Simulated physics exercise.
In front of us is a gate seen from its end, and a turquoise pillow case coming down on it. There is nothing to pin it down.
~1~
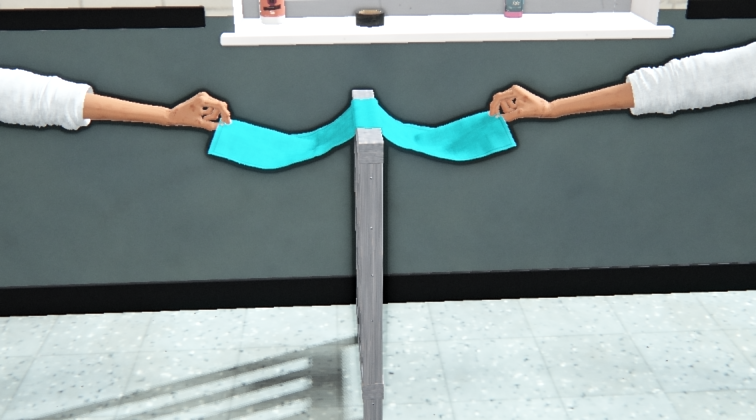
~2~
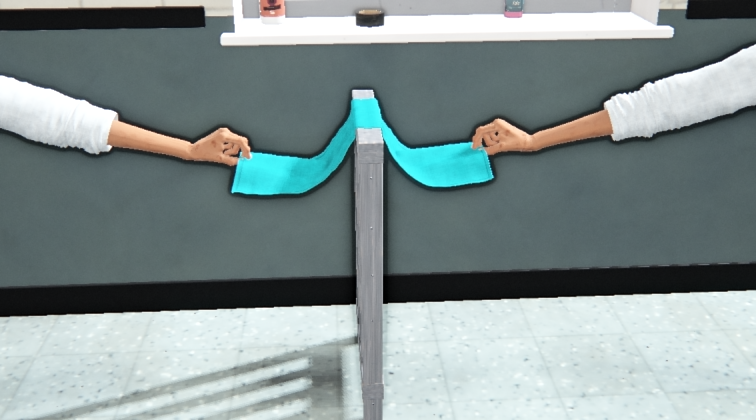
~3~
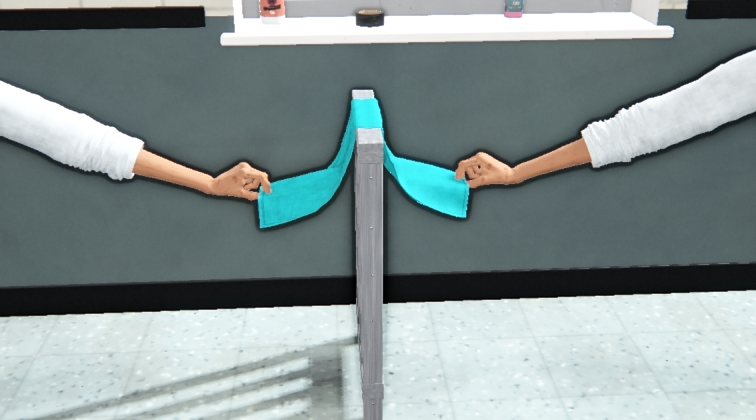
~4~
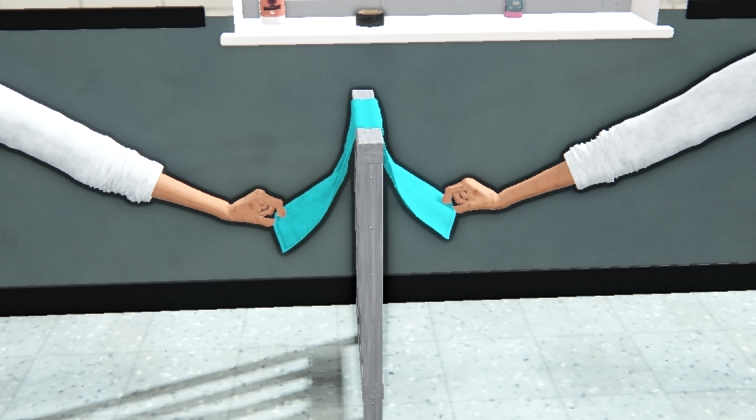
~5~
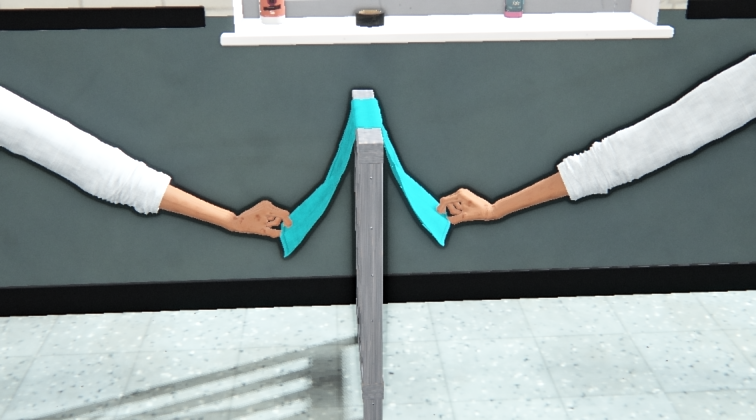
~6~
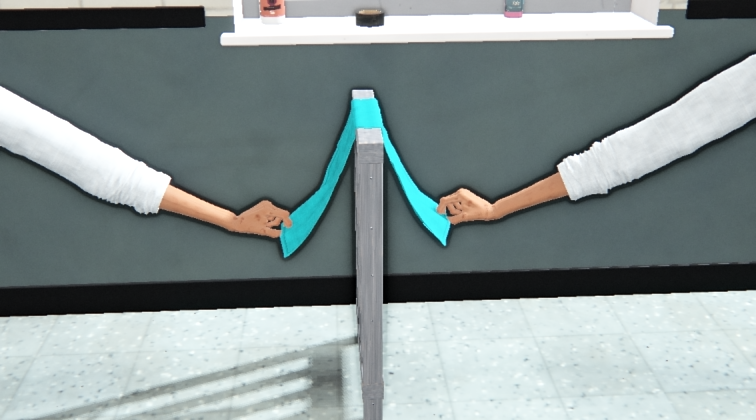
The footage shows two hands holding the ends of a turquoise cloth draped over the top of a gray upright structure, lowering both ends and drawing them inward until the cloth hangs steeply on either side, then staying nearly still.
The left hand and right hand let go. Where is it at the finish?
Still on top.
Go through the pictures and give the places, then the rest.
In the first frame, left end (214, 154); right end (511, 147); top of the gate (371, 147).
In the second frame, left end (237, 192); right end (488, 180).
In the third frame, left end (265, 227); right end (461, 217); top of the gate (371, 147).
In the fourth frame, left end (287, 250); right end (444, 237).
In the fifth frame, left end (288, 254); right end (440, 243).
In the sixth frame, left end (289, 255); right end (442, 243); both sides about alike.
Then, 0.20 s on from there, pillow case hanging on both sides, left end near (307, 247), right end near (423, 234).
Then, 0.30 s on from there, pillow case hanging on both sides, left end near (343, 254), right end near (386, 242).
In the end, pillow case hanging on both sides, left end near (357, 254), right end near (379, 243). The turquoise pillow case stays on top.
